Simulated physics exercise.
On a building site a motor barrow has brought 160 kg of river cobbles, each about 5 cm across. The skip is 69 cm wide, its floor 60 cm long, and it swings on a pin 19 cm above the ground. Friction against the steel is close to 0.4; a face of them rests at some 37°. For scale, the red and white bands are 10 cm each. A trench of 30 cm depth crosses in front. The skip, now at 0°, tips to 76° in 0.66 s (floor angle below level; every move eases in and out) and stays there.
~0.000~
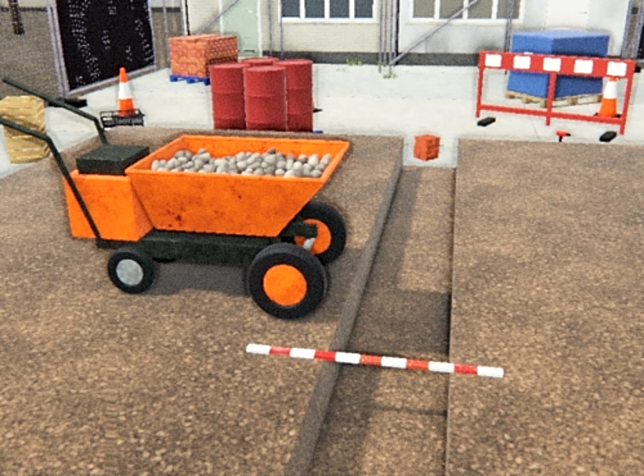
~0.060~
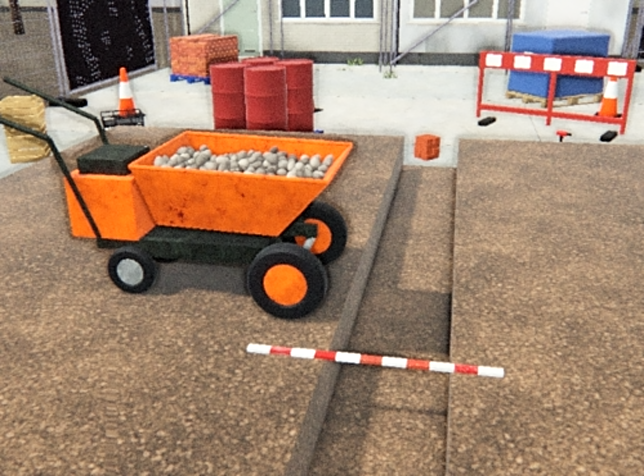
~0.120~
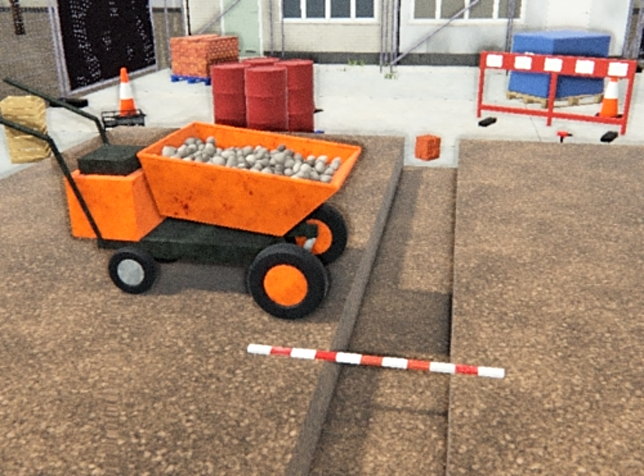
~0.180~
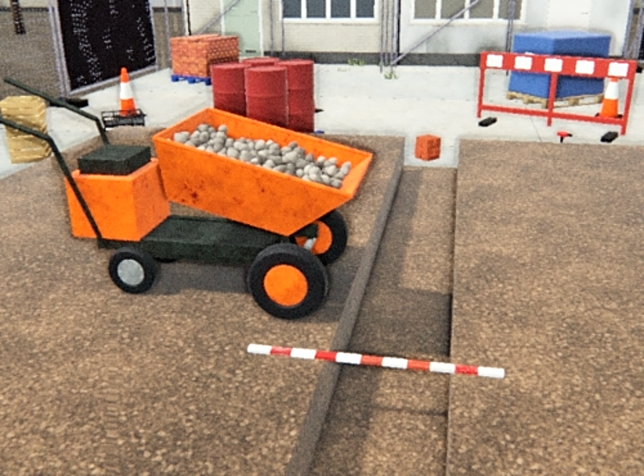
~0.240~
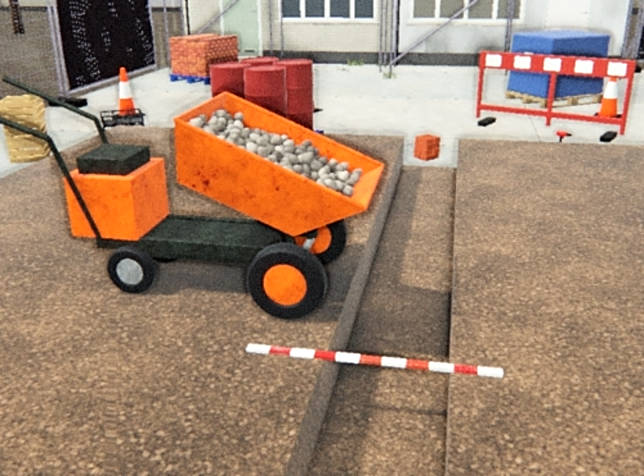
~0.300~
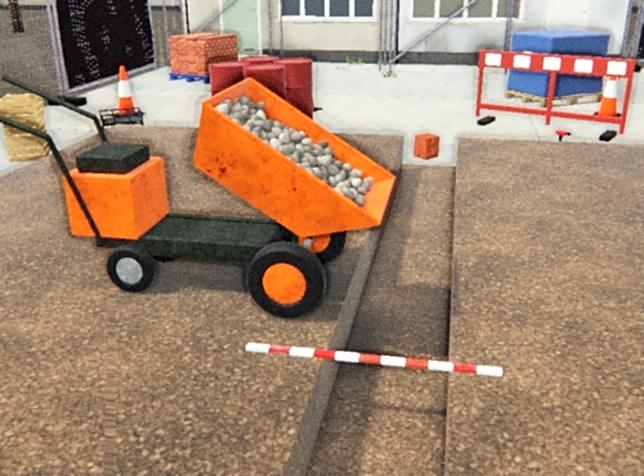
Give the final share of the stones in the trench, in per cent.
Close to 51 in a hundred.
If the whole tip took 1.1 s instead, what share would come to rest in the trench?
It would be near 65 per cent.
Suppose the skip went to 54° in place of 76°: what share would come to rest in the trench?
In that case some 35 per cent.
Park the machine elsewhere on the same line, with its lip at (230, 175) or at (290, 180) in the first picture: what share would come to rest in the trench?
About 95 and 80 per cent.
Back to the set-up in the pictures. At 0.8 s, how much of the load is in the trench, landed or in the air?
About 25 per cent by then.
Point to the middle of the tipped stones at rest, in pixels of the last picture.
Near (446, 320).
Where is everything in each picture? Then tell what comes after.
In the first frame, the skip is at 0°, its lip at (324, 181); the top of the load is at (232, 160).
In the second frame, the skip is at 2°, its lip at (328, 183); the top of the load is at (203, 157); the stones move at 0.5 m/s on average.
The third frame shows lip at (338, 188), floor tilted 7°, highest stones at (202, 147); the stones move at 0.9 m/s on average.
In the fourth frame, the skip is at 14°, its lip at (352, 196); the top of the load is at (207, 134); the stones move at 1.2 m/s on average.
In the fifth frame, the skip is at 23°, its lip at (366, 208); the top of the load is at (222, 119); the stones move at 1.5 m/s on average.
The sixth frame shows lip at (379, 223), floor tilted 33°, highest stones at (241, 106); the stones move at 1.6 m/s on average.
After 0.5 s the floor is at 65°; 100 % in the skip; the foremost stones are at (400, 253).
After 0.8 s the floor is at 76°; 60 % in the skip, 24 % in the trench, 16 % past the trench; the foremost stones are at (491, 306).
After 1.1 s the floor is at 76°; 6 % in the skip, 45 % in the trench, 50 % past the trench; the foremost stones are past the picture's edge.
After 3.1 s the floor is at 76°; 0 % in the skip, 51 % in the trench, 49 % past the trench; the foremost stones are past the picture's edge.
